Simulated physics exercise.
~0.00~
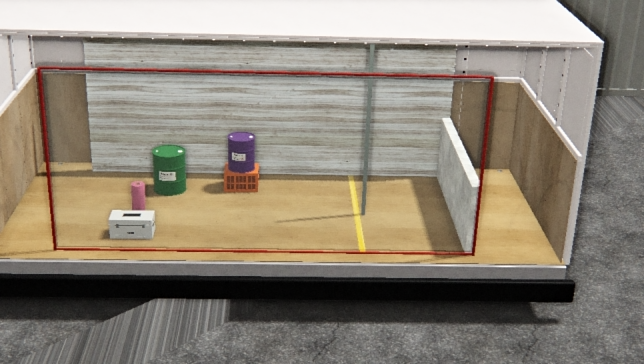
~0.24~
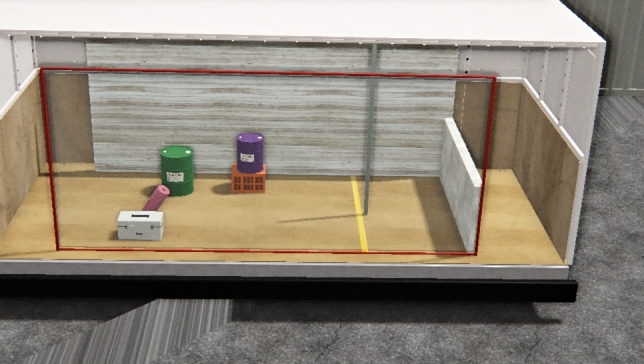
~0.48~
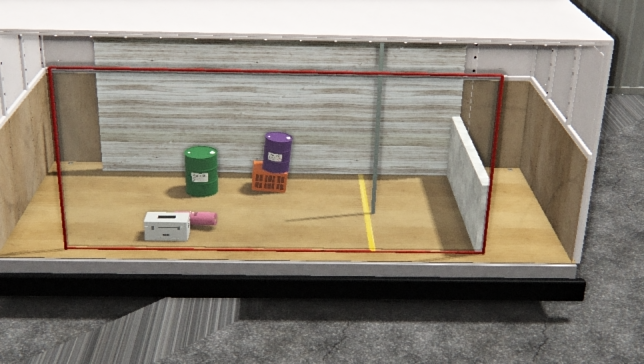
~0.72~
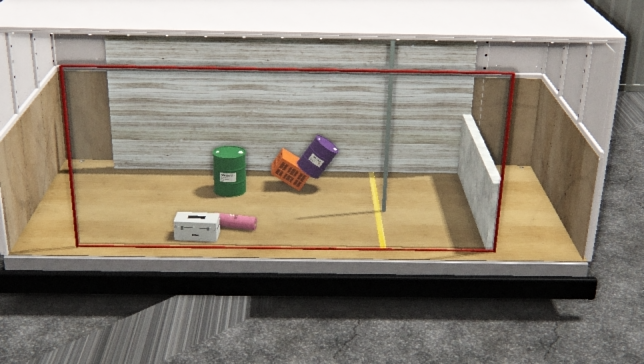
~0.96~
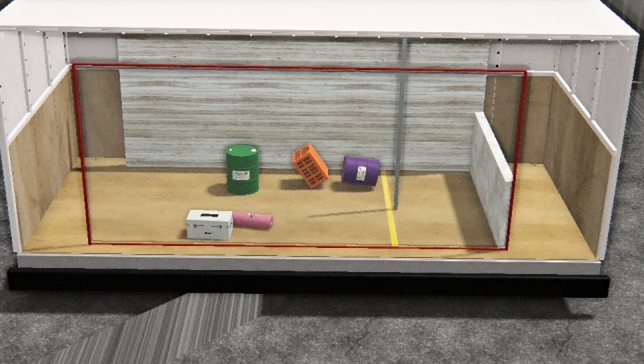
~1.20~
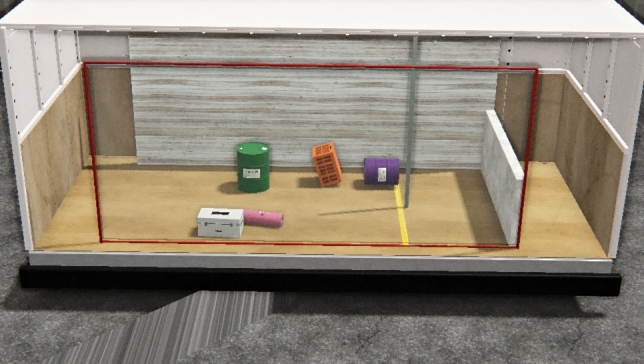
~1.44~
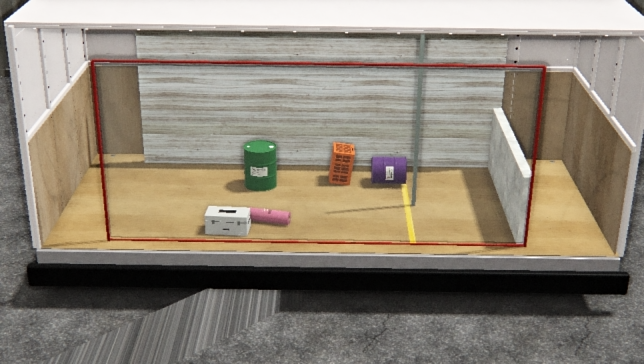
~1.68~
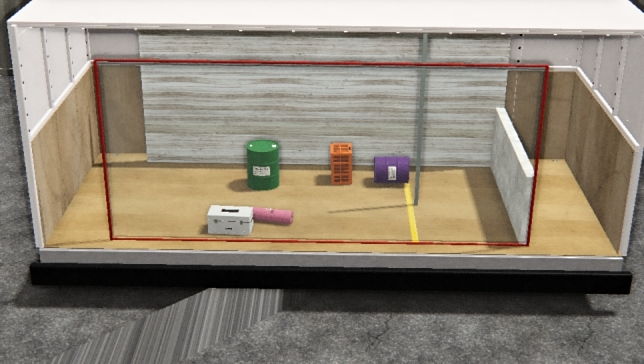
Open-sided cargo bay with loose load sliding right, pink roll toppling, purple drum tumbling off tipping orange crate, all stopping before yellow line.
